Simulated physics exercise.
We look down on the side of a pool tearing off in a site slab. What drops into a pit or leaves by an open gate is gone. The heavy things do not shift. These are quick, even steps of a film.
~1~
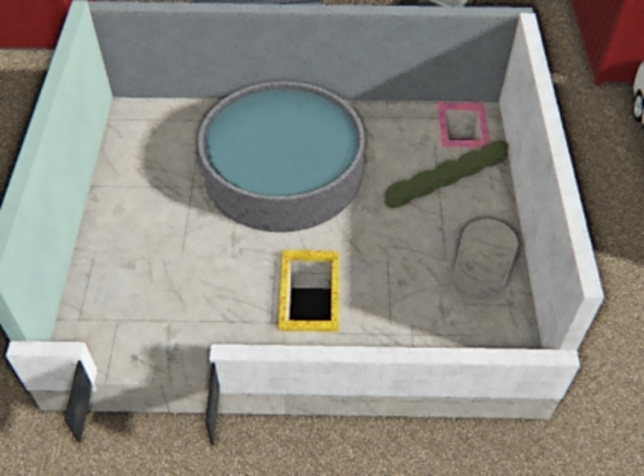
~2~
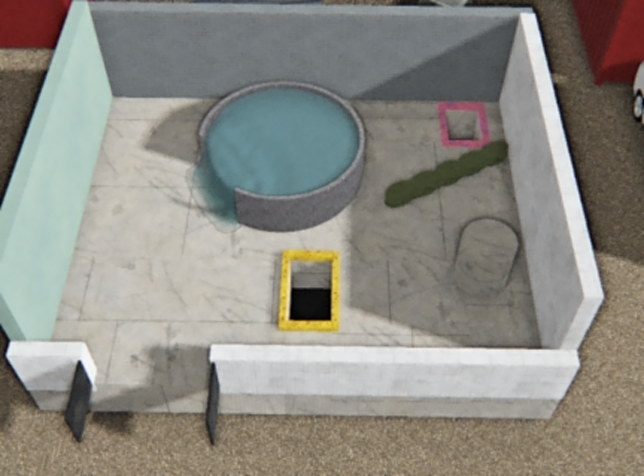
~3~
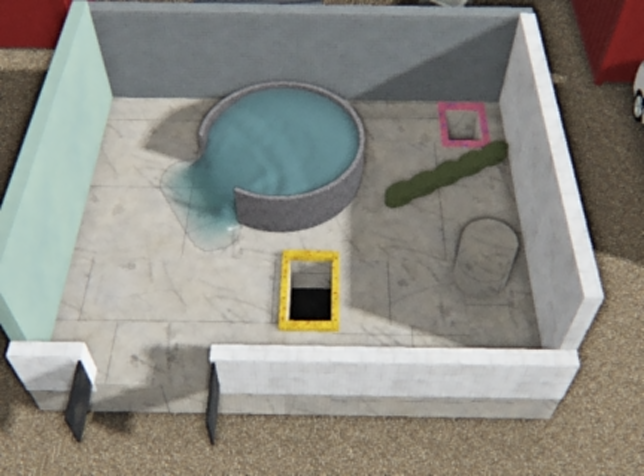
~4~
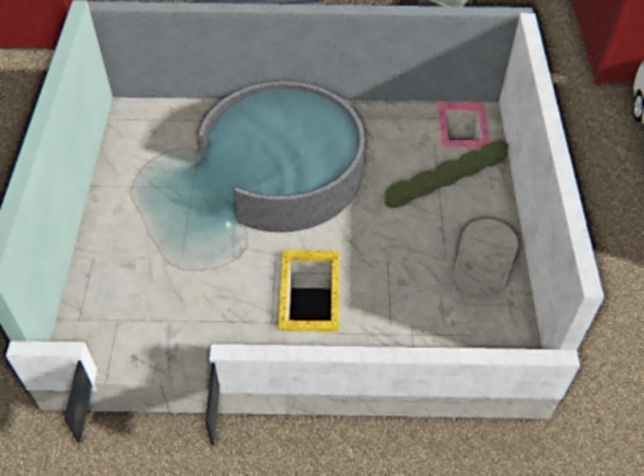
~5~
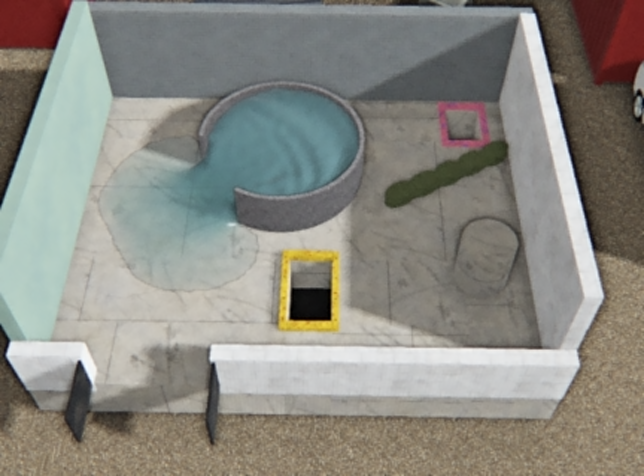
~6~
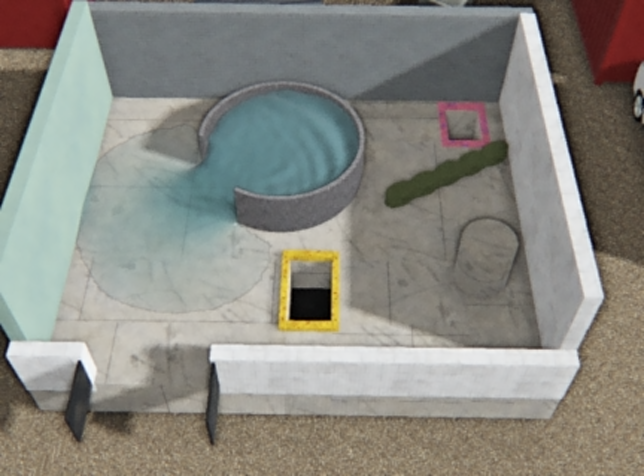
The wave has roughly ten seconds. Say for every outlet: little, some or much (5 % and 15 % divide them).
In the end: The gate takes above 15 %; the yellow pit takes not even 5 %; the pink pit takes not even 5 %.
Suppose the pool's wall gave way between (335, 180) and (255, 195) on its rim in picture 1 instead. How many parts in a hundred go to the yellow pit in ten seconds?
Parts in a hundred: Yellow 30.
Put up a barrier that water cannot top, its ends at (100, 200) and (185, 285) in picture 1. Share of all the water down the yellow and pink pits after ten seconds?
Parts in a hundred: Yellow 8, pink 8.
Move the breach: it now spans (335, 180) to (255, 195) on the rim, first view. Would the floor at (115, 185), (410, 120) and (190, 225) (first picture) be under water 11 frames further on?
As listed: No water, clear, clear.
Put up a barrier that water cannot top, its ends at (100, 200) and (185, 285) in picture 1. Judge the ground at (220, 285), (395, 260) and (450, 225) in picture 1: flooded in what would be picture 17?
One after the other: Under water, clear, no water.
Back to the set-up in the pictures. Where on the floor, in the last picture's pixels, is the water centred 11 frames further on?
Around (208, 207).
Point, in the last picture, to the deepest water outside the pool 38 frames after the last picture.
At about (45, 368).
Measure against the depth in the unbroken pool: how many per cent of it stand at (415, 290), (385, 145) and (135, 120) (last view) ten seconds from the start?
In turn 8, 2 and 12 in a hundred.
A moment on, water covers 35 % of the floor; the gate 0 %, the yellow pit 0 %, the pink pit 0 %.
Next, water covers 35 % of the floor; the gate 2 %, the yellow pit 0 %, the pink pit 0 %.
Then, water covers 45 % of the floor; the gate 10 %, the yellow pit 0 %, the pink pit 0 %.
Later, water covers 70 % of the floor; the gate 23 %, the yellow pit 0 %, the pink pit 0 %.
In the end, water covers 95 % of the floor; the gate 35 %, the yellow pit 0 %, the pink pit 1 %.
